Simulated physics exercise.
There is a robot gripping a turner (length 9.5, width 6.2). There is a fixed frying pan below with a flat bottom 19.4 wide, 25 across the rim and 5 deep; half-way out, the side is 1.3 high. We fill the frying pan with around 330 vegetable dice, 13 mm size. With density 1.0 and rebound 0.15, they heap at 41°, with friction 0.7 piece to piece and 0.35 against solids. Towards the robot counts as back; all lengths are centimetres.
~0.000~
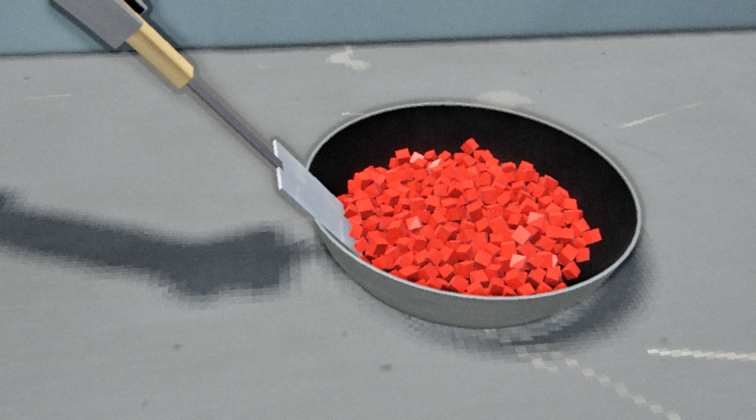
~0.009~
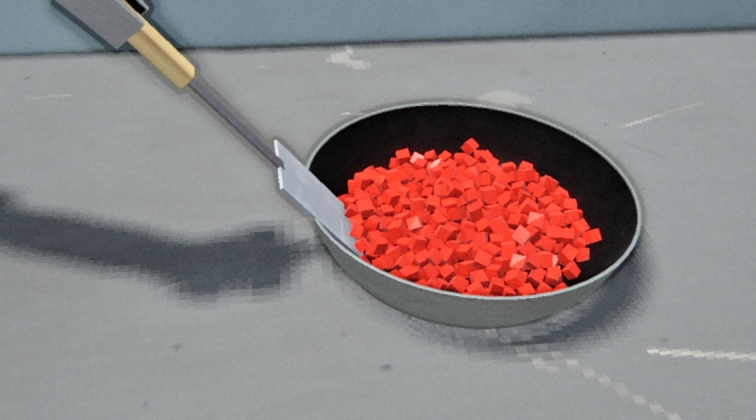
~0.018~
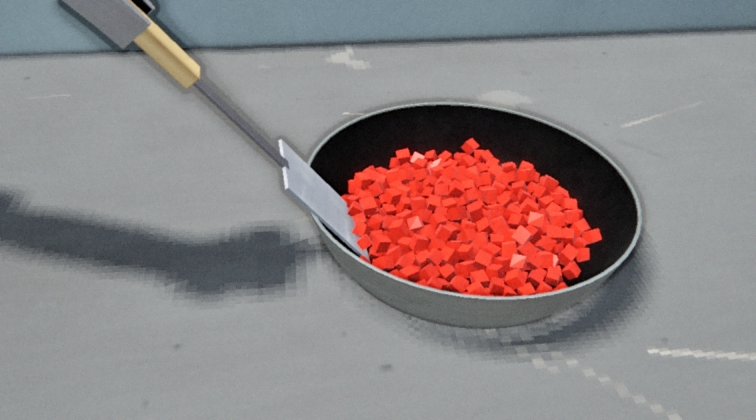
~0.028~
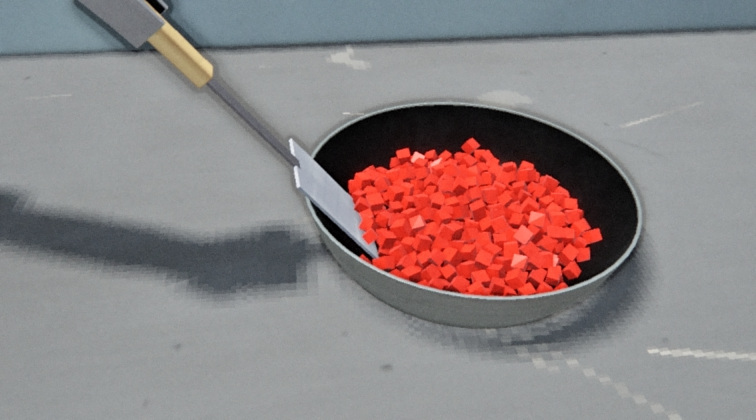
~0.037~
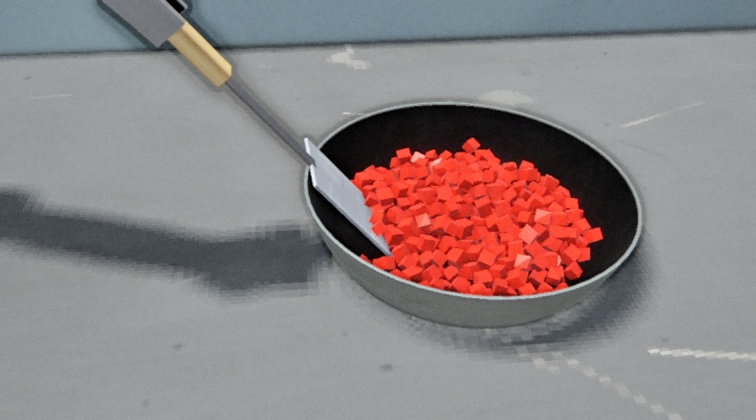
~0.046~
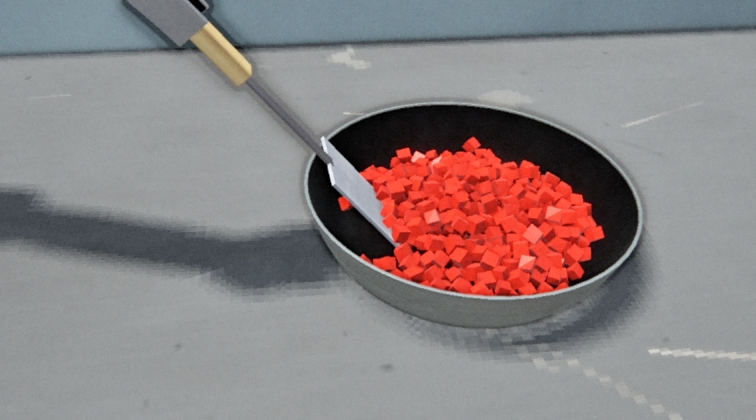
A turner held by a robot gripper reaches in from the upper left, over a grey, scuffed surface with a blue-grey band behind it, seen from above at an angle. Its pale blade rests at the left side of a dark-lined frying pan heaped with bright red dice. Barely moving at first, the turner slides right into the pan, nudging nearby dice while the camera stays still.
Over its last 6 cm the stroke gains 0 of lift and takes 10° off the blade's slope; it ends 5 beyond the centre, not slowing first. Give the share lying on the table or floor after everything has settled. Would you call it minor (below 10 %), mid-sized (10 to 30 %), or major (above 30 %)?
I would call it minor.
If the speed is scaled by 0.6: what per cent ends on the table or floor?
The share would be near 0 in a hundred.
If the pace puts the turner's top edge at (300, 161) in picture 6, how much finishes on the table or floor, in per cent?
0 %.
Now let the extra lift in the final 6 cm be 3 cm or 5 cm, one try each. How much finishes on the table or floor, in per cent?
Roughly 15 % and then 15 %.
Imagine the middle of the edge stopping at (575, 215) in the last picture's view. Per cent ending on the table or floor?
Estimate: Approx. 25 %.
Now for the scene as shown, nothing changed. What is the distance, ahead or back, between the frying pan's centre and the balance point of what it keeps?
Some 4.0 cm ahead of the centre.
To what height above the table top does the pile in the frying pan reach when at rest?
Near 6.5 centimetres high.
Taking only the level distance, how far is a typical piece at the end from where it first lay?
I'd put it at close to 3 centimetres.
After 0.07 s, sloping 52°, highest piece 7 above the table; 334 in the frying pan.
After 0.09 s, sloping 49°, highest piece 8 above the table; 334 in the frying pan.
After 0.30 s, sloping 42°, highest piece 6 above the table; 332 in the frying pan, 2 on the table or floor.
After 1.35 s, sloping 42°, highest piece 6 above the table; 332 in the frying pan, 2 on the table or floor.
At rest, 332 in the frying pan, 2 on the table or floor. That is 1 % on the table or floor.
